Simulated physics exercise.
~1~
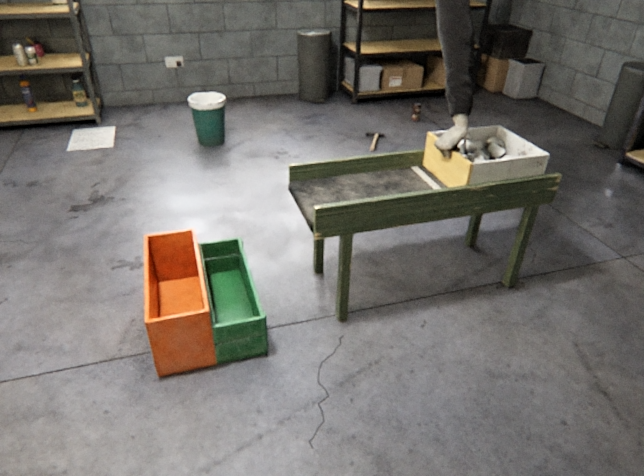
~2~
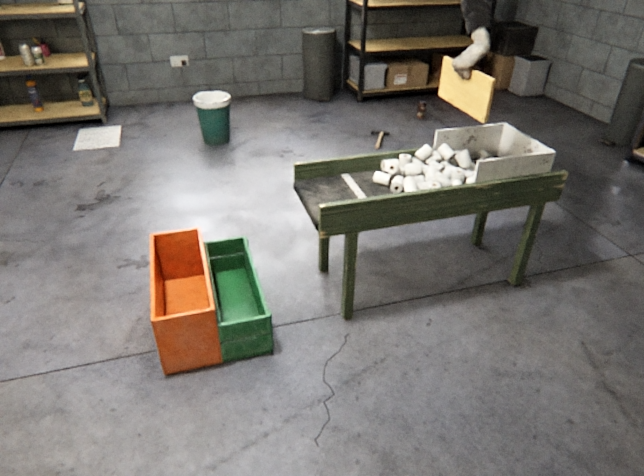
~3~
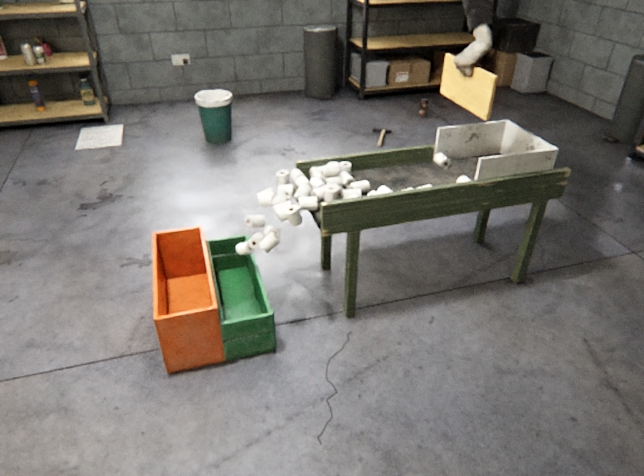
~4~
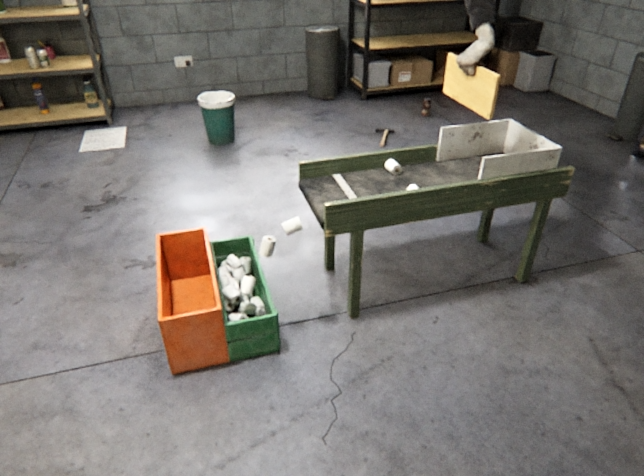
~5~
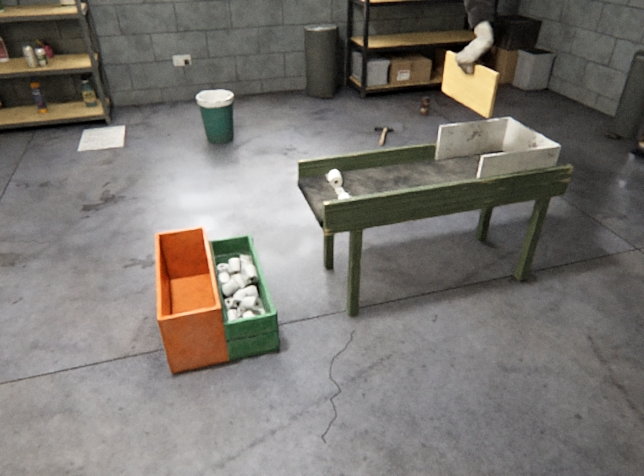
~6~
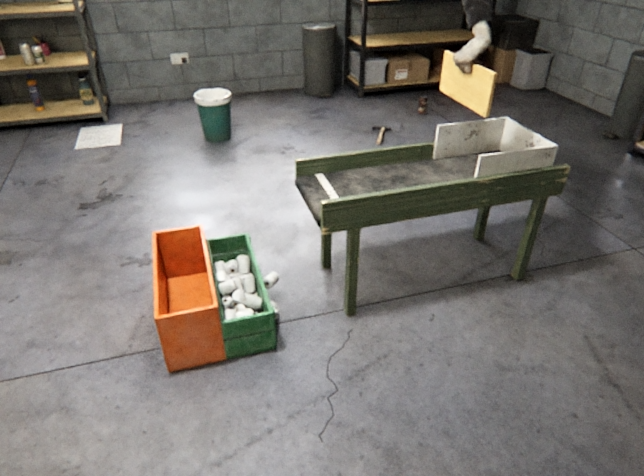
White rolls ride the belt left from the lifted gate, and most drop into the green box.
